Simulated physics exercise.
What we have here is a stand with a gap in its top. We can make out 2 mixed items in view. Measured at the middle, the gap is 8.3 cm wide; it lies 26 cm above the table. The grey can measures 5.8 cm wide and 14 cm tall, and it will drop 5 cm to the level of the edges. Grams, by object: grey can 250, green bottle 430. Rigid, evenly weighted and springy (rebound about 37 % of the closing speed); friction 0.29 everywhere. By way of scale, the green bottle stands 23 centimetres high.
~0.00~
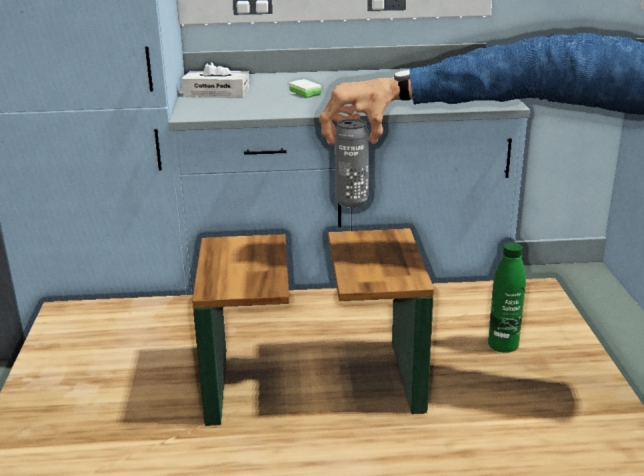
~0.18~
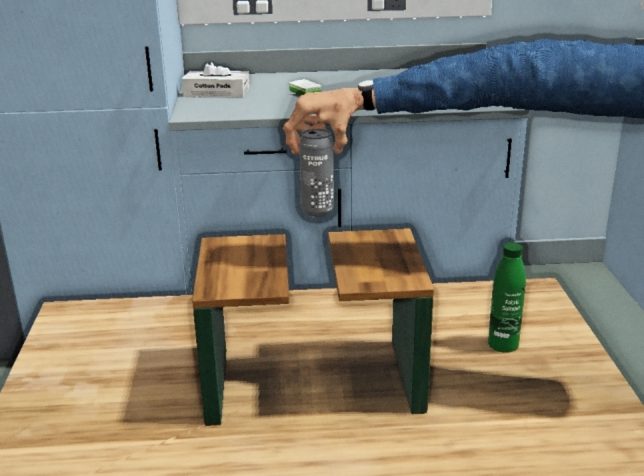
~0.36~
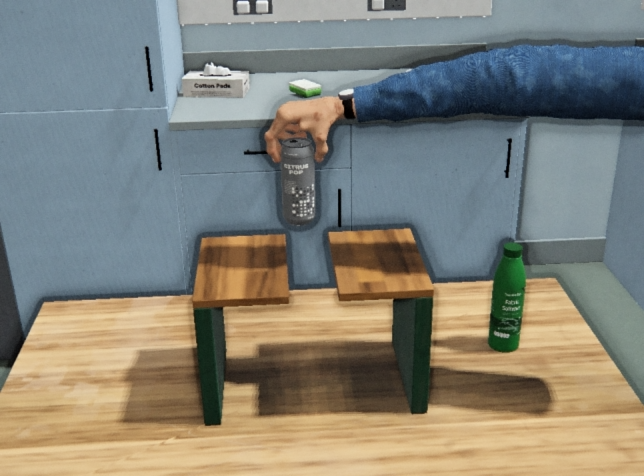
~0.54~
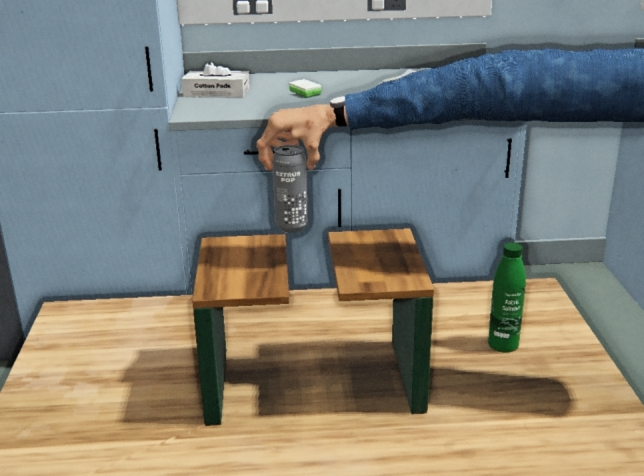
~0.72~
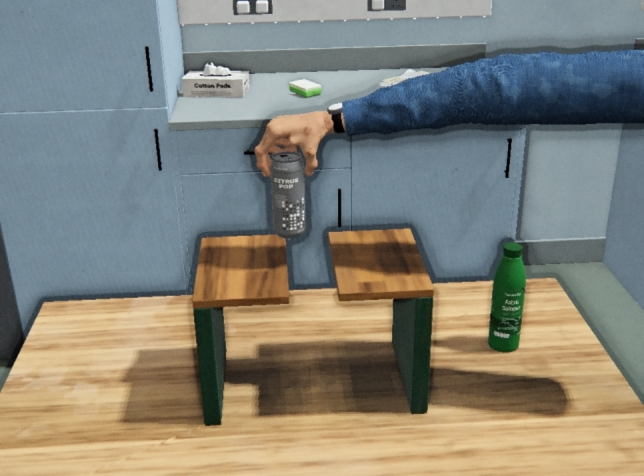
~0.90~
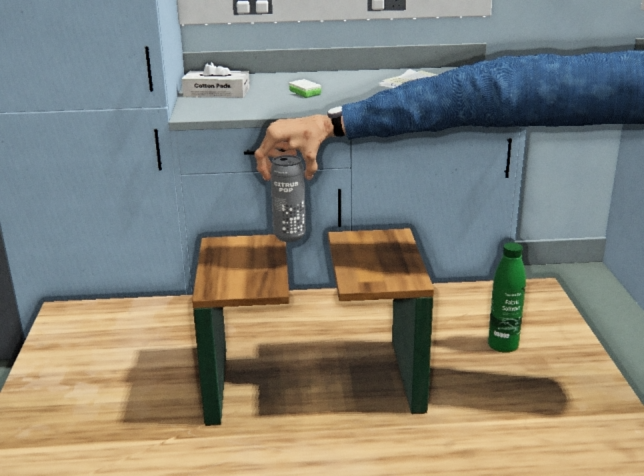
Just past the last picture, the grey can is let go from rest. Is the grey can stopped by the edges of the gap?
Yes, it stays up on the edges.
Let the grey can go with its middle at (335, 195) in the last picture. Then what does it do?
Next it gets stuck.
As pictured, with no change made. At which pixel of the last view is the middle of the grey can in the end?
About (325, 248).
By 1.10 s, grey can 5 cm from its spot near (289, 226).
By 1.20 s, grey can tilted 8° near (295, 226).
By 1.40 s, grey can tilted 68° near (325, 246).
When it is over (2.0 s), lying over on the stand or table, grey can; green bottle within 4 cm of the start. End places, in pixels of the last picture, grey can near (324, 248). The can is caught.
